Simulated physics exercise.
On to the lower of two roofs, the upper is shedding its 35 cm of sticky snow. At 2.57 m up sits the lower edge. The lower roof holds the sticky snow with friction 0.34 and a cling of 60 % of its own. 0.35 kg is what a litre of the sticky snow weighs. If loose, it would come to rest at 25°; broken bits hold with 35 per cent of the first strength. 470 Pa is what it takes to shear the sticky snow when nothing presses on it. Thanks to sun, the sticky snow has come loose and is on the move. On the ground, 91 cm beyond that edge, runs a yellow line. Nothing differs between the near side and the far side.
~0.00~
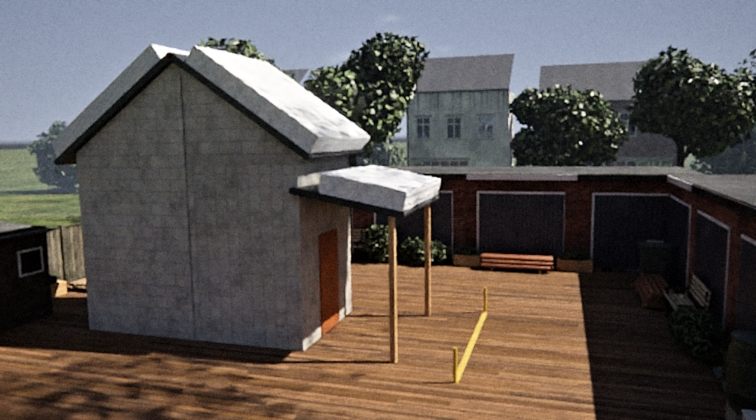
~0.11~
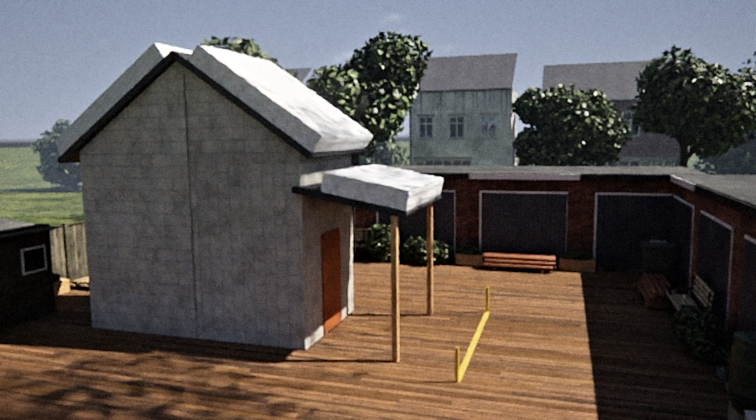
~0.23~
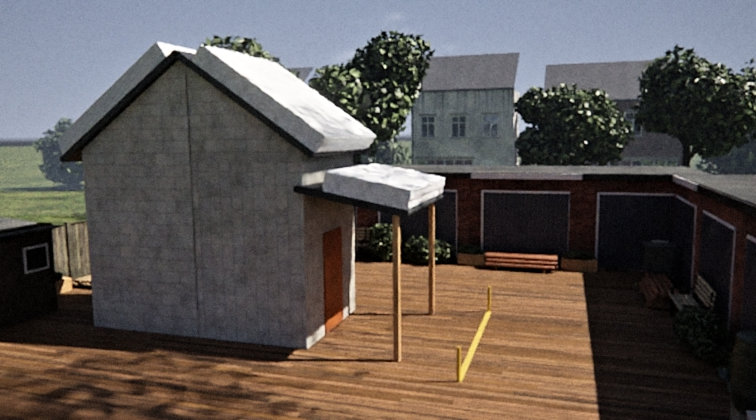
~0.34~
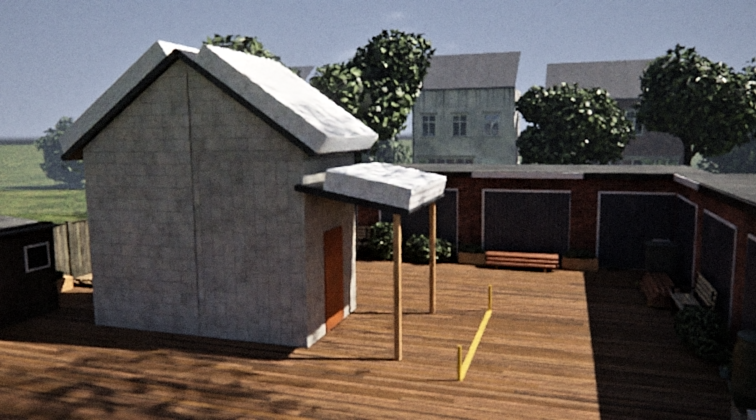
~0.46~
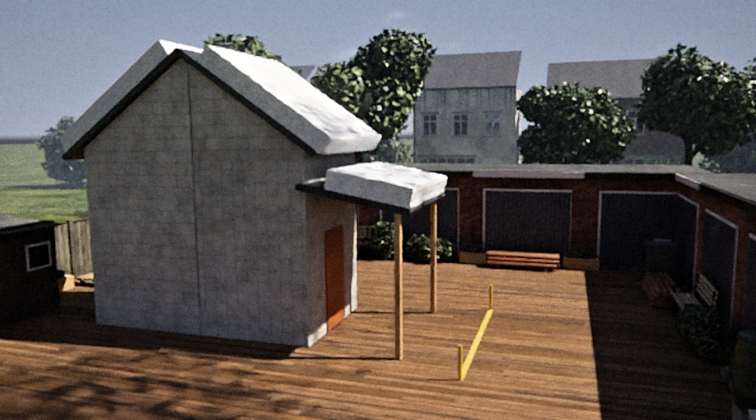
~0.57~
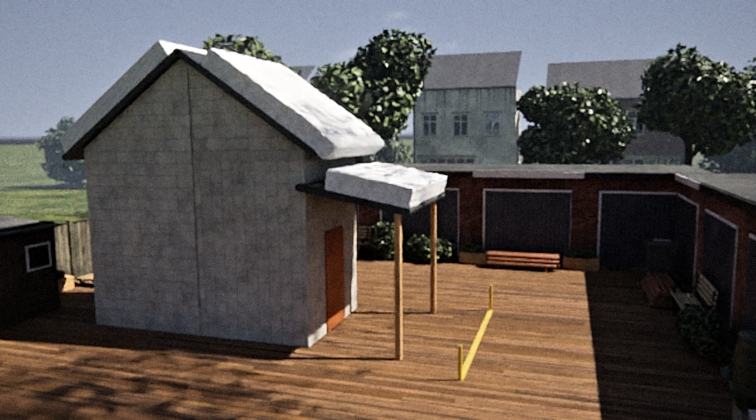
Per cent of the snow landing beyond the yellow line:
Roughly 13 %.
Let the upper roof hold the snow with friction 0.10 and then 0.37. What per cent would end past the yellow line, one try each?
55 %, then 30 %.
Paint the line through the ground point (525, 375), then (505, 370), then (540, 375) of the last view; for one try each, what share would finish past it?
Roughly 1 %, then 3 %, then 0 %.
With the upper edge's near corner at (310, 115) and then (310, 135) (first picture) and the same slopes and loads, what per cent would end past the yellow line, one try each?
Try 1: Near 50 %; try 2: Near 40 %.
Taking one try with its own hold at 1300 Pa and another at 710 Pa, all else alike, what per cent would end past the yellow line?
First try roughly 0 per cent, second try roughly 0 per cent.
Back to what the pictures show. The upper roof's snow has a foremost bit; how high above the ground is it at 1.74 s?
About 3.0 m.
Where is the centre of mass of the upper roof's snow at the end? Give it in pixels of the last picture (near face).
That point lands roughly at (386, 230).
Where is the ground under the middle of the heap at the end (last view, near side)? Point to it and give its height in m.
You'd find it near (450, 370), piled some 0.4 m high.
After 1.10 s, none is below the lower edge and 0 % is past the line.
After 1.74 s, none is below the lower edge and 0 % is past the line.
After 2.37 s, 1 % is below the lower edge and 0 % is past the line.
After 3.00 s, 20 % is below the lower edge and 3 % is past the line.
After 6.00 s, at the end, 38 % is below the lower edge and 13 % is past the line.
